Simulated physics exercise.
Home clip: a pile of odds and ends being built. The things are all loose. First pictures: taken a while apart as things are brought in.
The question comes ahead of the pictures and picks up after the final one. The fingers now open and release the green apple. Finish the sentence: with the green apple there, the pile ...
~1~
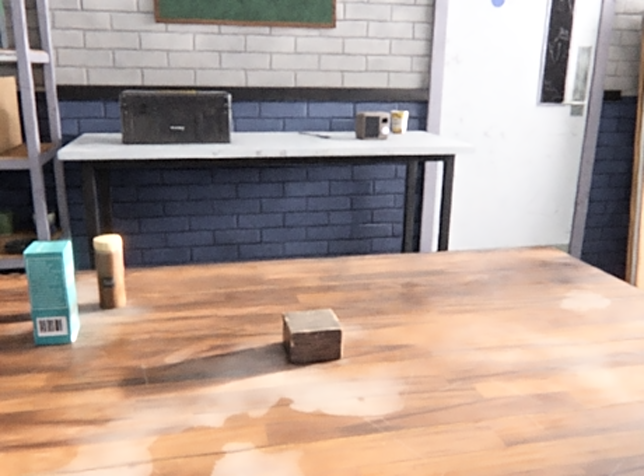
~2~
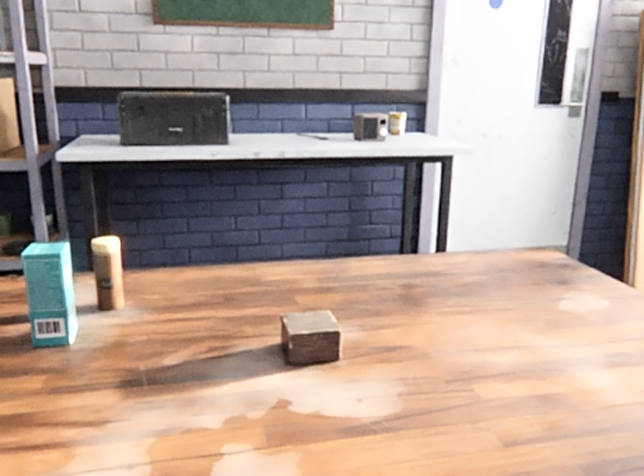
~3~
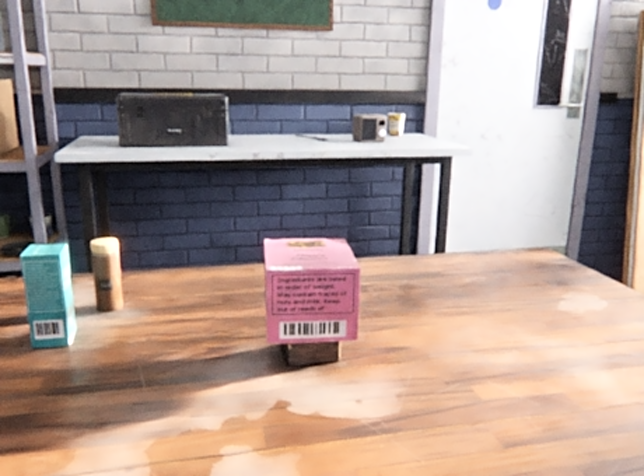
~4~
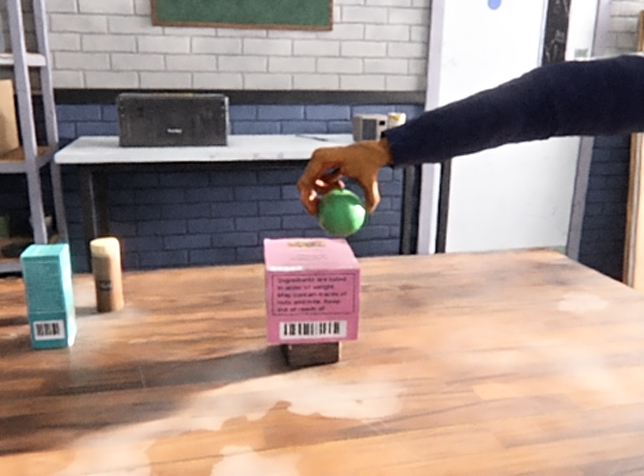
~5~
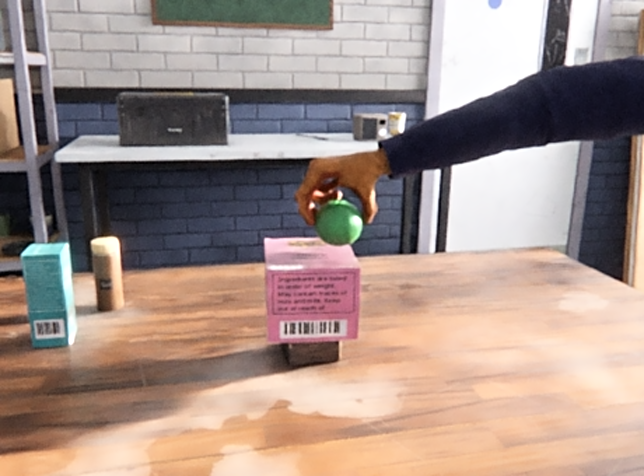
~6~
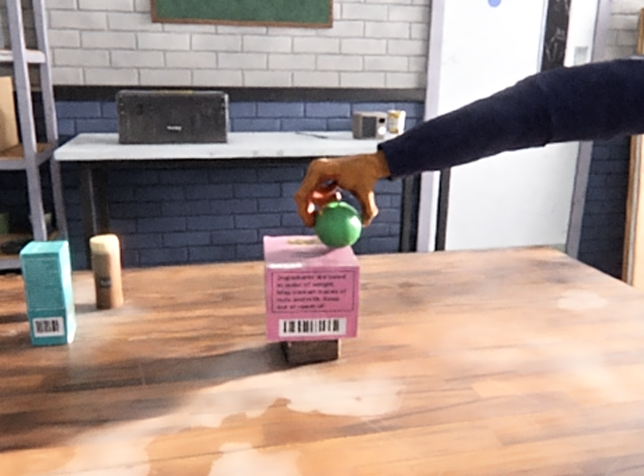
The pile stands firm.
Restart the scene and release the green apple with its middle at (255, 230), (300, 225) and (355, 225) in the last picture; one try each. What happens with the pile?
Topples over, stays standing, topples over.
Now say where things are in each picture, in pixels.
The last thing is not in view yet; turquoise carton (53, 292), in the first picture.
The last thing is not in view yet, in the second picture.
The last thing is not in view yet; turquoise carton (50, 295), in the third picture.
On its way; green apple (340, 213); pink box (309, 288), in the fourth picture.
In place under the hand; green apple (338, 223); turquoise carton (50, 294), in the fifth picture.
In place under the hand; green apple (337, 226); pink box (308, 285), in the sixth picture.
Then, 1.00 s past the last view, nothing moves.
Then, 2.00 s past the last view, green apple resting near (337, 226).
Finally, all 5 still in place. Final places as the last picture's camera would see them, green apple near (338, 226). The pile keeps its balance.
